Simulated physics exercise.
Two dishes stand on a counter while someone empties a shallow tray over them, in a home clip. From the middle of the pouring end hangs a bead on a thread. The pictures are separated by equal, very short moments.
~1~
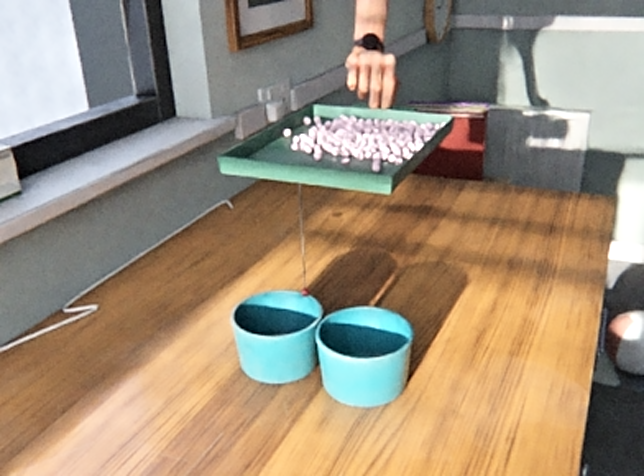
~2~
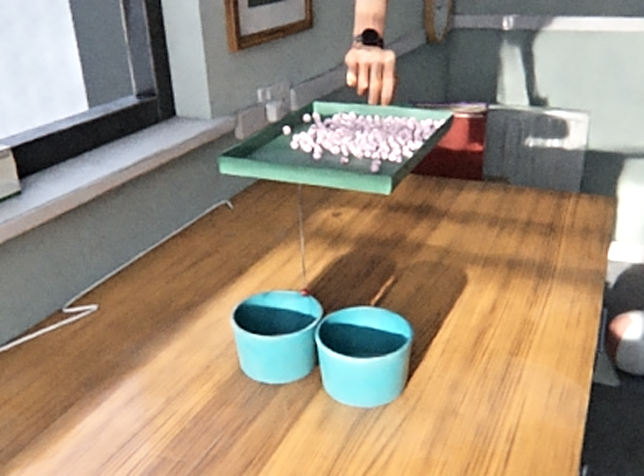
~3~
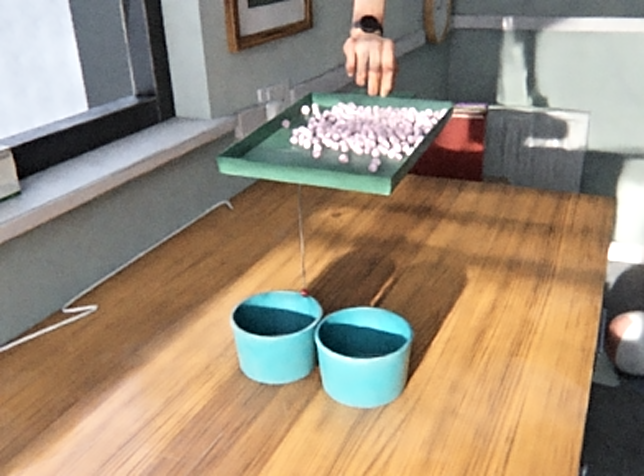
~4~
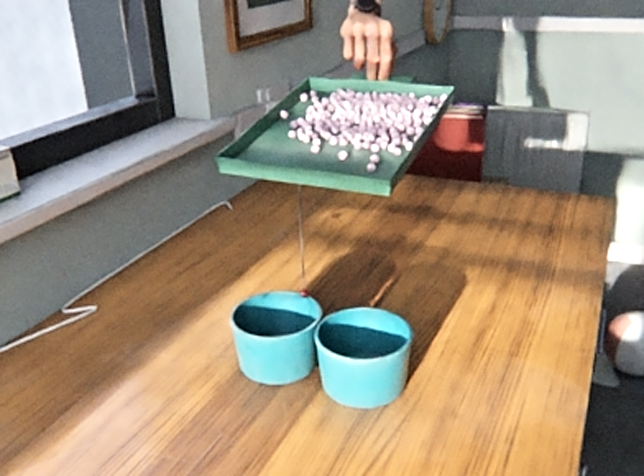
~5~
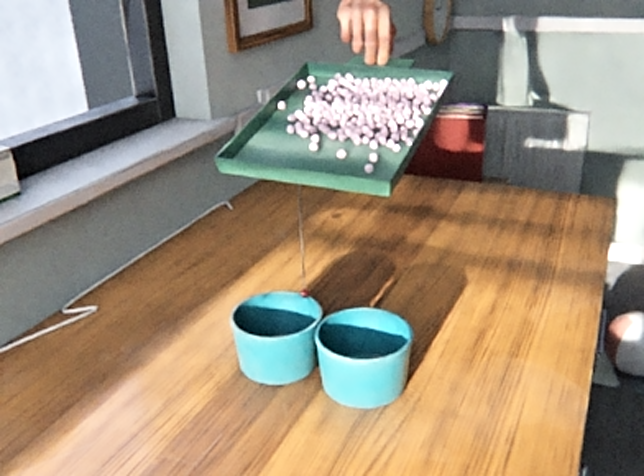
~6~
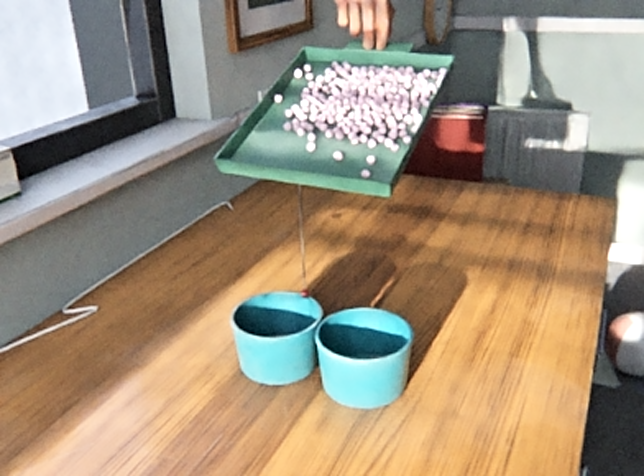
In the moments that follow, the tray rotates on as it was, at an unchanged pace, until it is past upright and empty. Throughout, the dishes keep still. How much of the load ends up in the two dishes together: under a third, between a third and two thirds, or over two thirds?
Together the dishes get between a third and two thirds of it.
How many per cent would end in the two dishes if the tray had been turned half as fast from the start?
Around 50 percent.
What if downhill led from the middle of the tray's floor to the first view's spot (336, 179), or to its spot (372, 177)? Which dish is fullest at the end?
Try one - the dish to the right; try two - the dish to the right.
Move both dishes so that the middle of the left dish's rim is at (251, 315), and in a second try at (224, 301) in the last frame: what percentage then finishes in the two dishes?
It comes to roughly 70 per cent in one try and roughly 40 per cent in the next.
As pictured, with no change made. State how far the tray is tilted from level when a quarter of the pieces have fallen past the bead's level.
The angle is roughly 70° at that point.
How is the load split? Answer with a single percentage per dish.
Left dish 20, right dish 30 %.
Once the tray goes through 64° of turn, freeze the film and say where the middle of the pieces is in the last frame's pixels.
About (319, 176).
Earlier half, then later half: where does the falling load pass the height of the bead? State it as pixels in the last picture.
Earlier portion about (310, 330); later portion about (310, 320).
Soon after the last picture, tray tipped steeply; about two thirds on the tray; a stray few in the right dish; a stray few in the left dish; a stray few outside both; about a quarter in the air.
A little later, tray tipped past a quarter turn; about half on the tray; a small part in the right dish; a small part in the left dish; about a quarter outside both; a small part in the air.
Later still, tray tipped past a quarter turn; about a third in the right dish; about a quarter in the left dish; about half outside both; a stray few in the air.
By the end, tray tipped past a quarter turn; about a third in the right dish; about a quarter in the left dish; about half outside both.
